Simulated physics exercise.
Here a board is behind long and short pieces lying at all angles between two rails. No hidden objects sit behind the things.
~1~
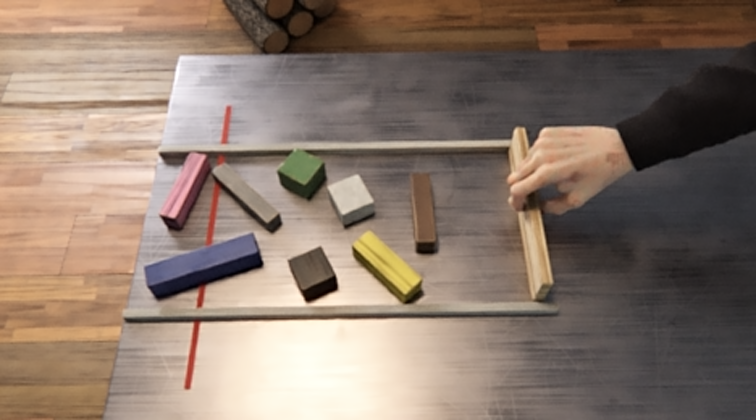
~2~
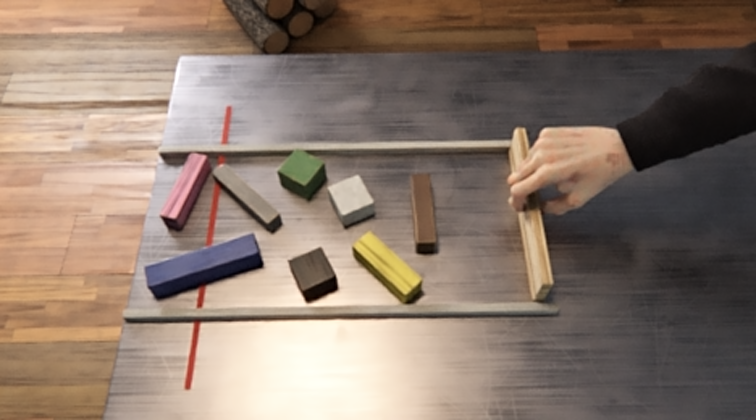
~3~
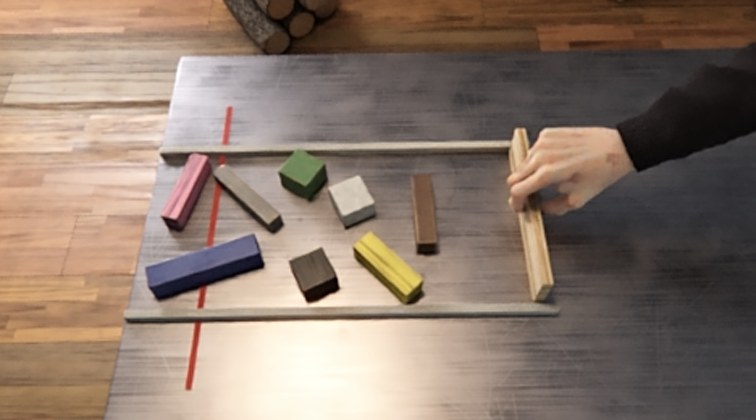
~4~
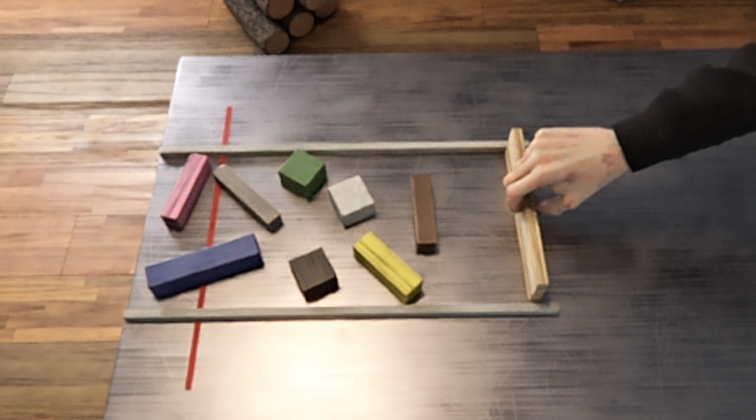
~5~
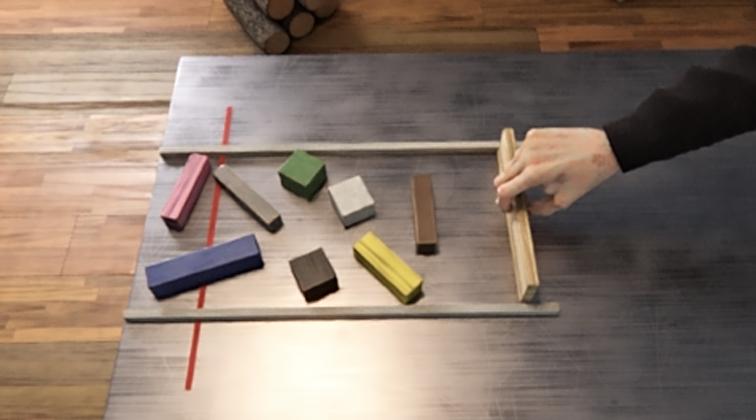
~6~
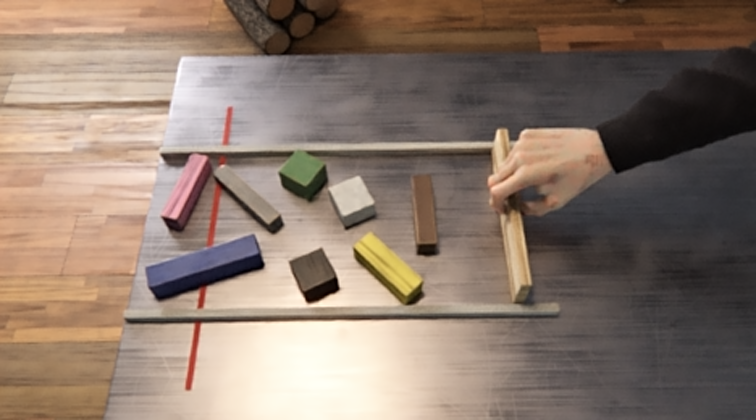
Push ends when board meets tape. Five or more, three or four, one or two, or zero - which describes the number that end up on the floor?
The push clears off a single one or two.
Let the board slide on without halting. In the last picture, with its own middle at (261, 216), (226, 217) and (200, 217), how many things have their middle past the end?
Past-the-end tally - position 1: 0, position 2: 1, position 3: 3.
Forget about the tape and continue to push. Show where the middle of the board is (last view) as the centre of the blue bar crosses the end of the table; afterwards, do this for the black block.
I'd put it close to (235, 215), and close to (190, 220) for the other one.
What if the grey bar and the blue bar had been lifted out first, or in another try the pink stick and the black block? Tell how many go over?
The count is 0 in the first case and 1 in the second.
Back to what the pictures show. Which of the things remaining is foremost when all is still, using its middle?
Grey bar.
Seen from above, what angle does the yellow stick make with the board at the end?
Angle: Around 25°.
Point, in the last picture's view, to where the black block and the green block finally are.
In the last picture the first middle sits at (149, 284) and the other at (202, 164).
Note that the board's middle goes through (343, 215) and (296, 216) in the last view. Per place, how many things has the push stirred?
At the first place 5, at the second 7.
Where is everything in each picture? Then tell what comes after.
The first picture shows pink stick (186, 190); blue bar (205, 265); grey bar (247, 197); board (529, 211); tape (211, 228).
The second picture shows blue bar (205, 265); white block (351, 201).
The third picture shows grey bar (248, 198); green block (303, 174).
The fourth picture shows pink stick (187, 191); yellow stick (387, 268).
The fifth picture shows blue bar (206, 266); board (516, 212).
The sixth picture shows pink stick (188, 191); blue bar (206, 266); grey bar (248, 198); board (510, 213); tape (212, 229).
Soon after, none off yet; pink stick at rest near (188, 191); blue bar at rest near (206, 266); grey bar at rest near (248, 198).
After that, none off yet; pink stick at rest near (188, 191); blue bar at rest near (206, 266); grey bar at rest near (247, 198).
And then, none off yet; pink stick moving near (179, 190); blue bar displaced a little near (151, 273); grey bar displaced about its own width near (195, 204).
In the end, the number that fall off is one or two; gone, blue bar and pink stick.
